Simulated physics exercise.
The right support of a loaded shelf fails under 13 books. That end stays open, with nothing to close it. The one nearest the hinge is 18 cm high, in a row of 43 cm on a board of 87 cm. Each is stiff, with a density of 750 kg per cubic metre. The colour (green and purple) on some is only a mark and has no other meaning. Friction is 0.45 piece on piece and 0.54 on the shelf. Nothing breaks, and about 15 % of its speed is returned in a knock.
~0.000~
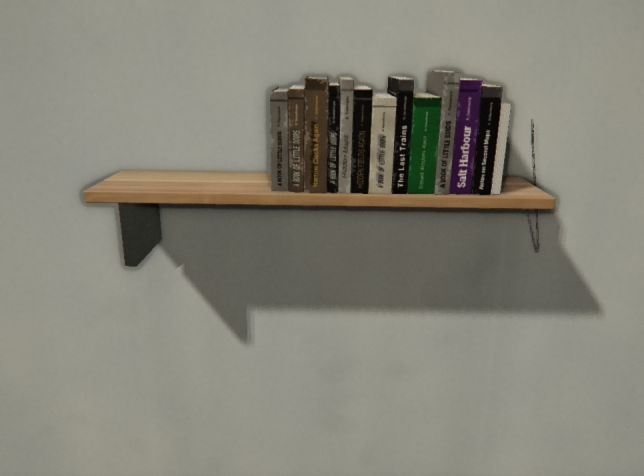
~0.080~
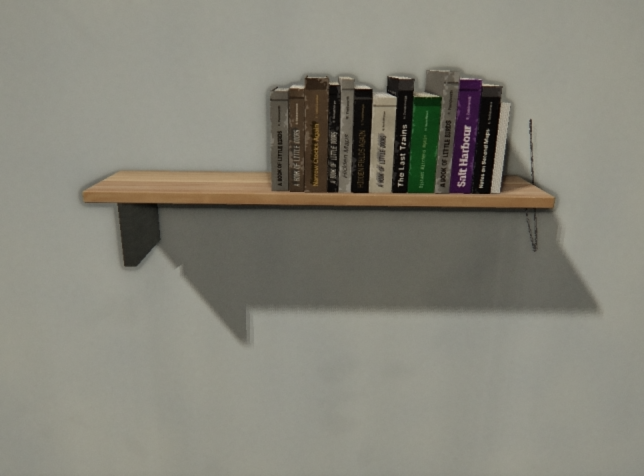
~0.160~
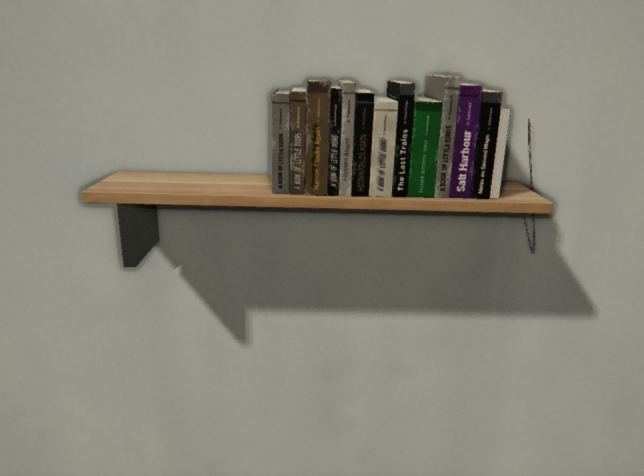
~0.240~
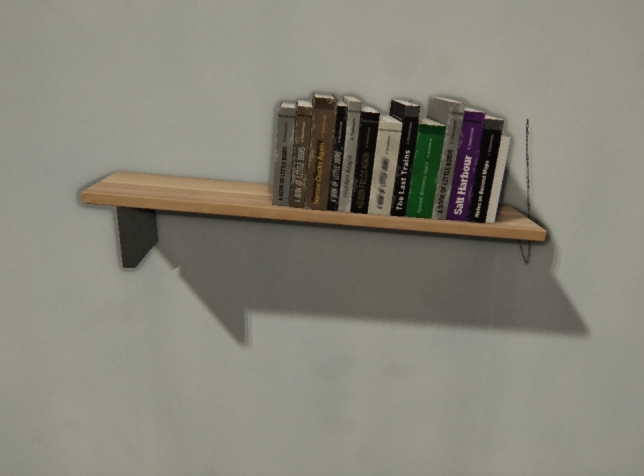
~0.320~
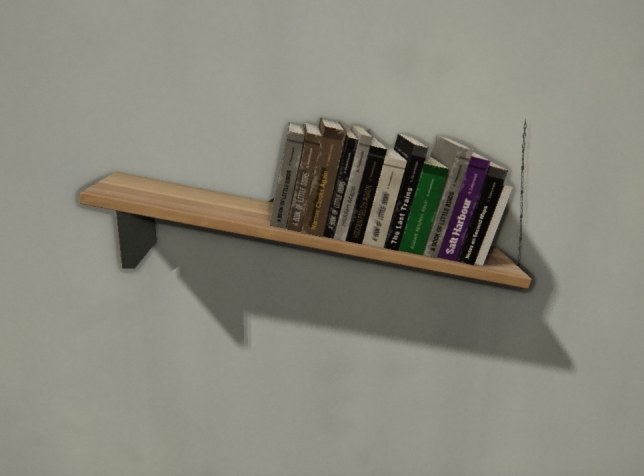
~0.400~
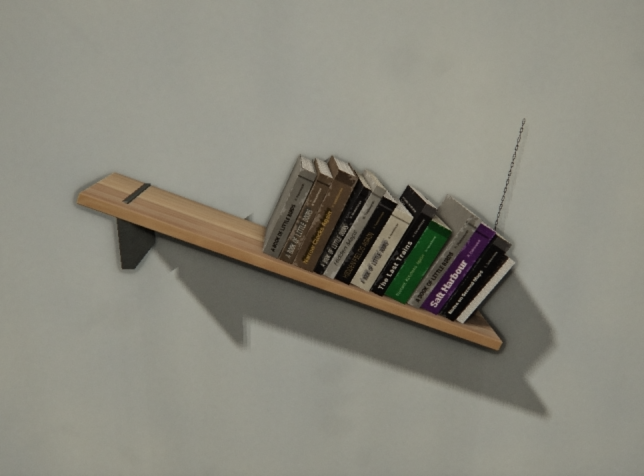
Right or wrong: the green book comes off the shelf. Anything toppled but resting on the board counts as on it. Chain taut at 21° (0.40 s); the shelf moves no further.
Right.
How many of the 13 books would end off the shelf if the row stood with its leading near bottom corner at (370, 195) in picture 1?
0.
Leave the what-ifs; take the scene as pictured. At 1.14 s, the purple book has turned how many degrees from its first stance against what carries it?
My estimate is close to 50°.
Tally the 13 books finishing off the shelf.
Tally: 7.
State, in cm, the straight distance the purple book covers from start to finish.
Purple 140.
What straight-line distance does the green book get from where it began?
Close to 130 cm, start to finish.
After 0.64 s, 1 of the 13 books off the shelf; green book leaning 49°; purple book on its side.
After 1.14 s, 5 of the 13 books off the shelf; green book upside down; purple book on its side.
By the end (1.8 s), 7 of the 13 books off the shelf; green book on its side; purple book on its side.
